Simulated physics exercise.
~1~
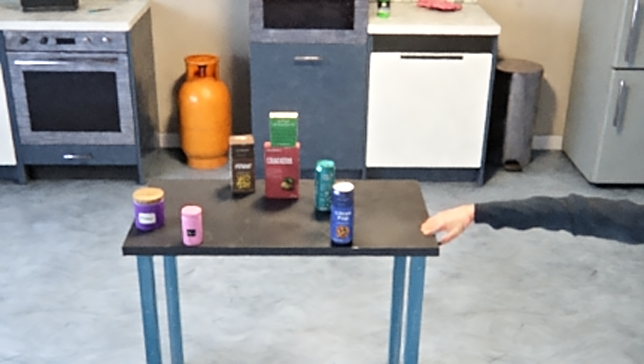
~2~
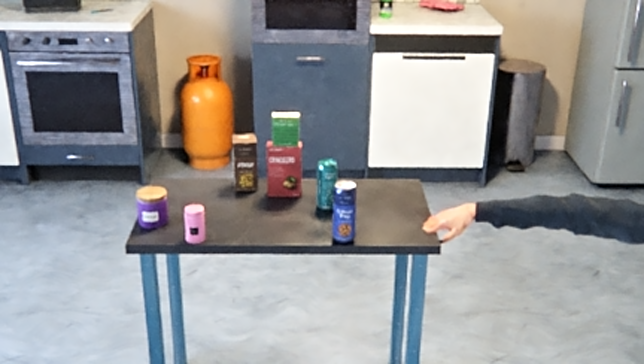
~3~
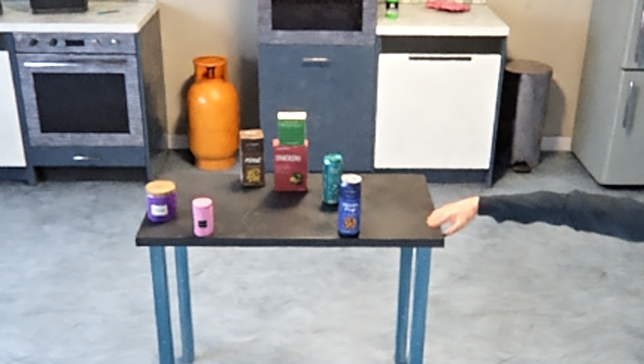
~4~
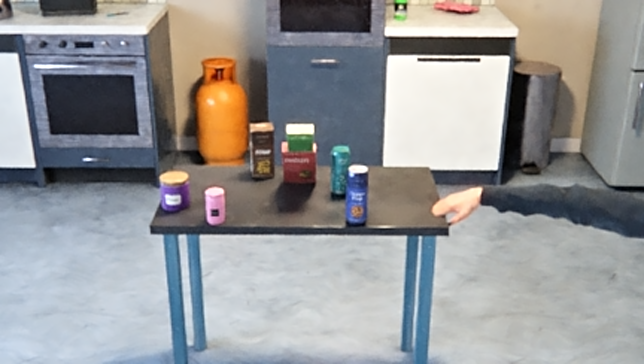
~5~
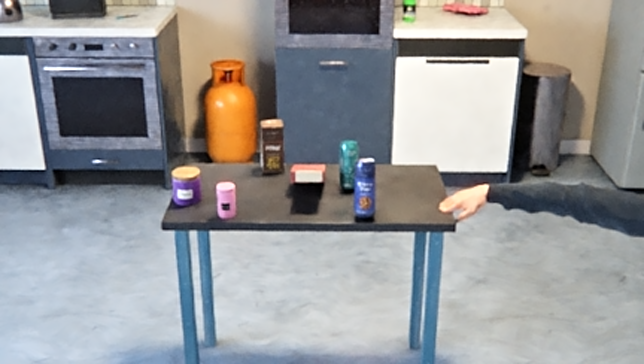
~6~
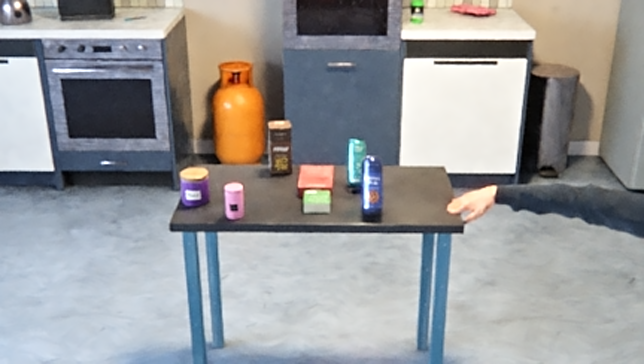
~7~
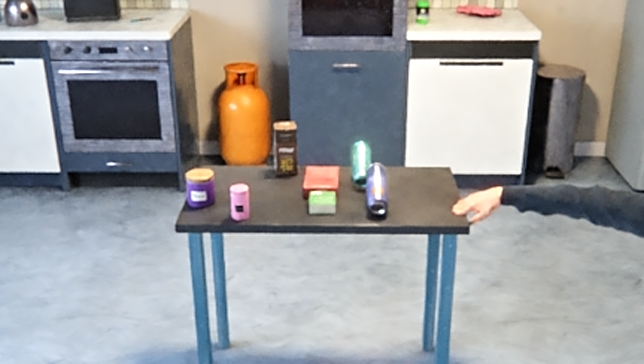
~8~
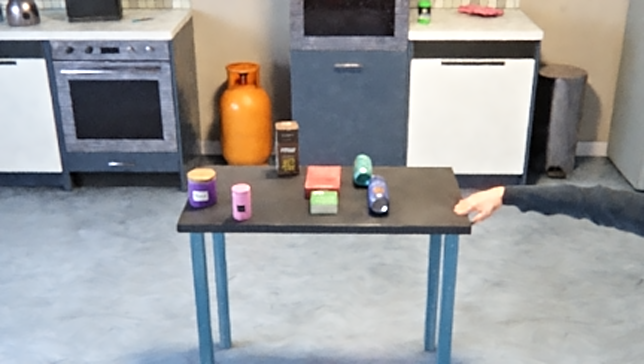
Hand shoving a kitchen work table backward, toppling the red packet and green book, then the turquoise and blue cans.
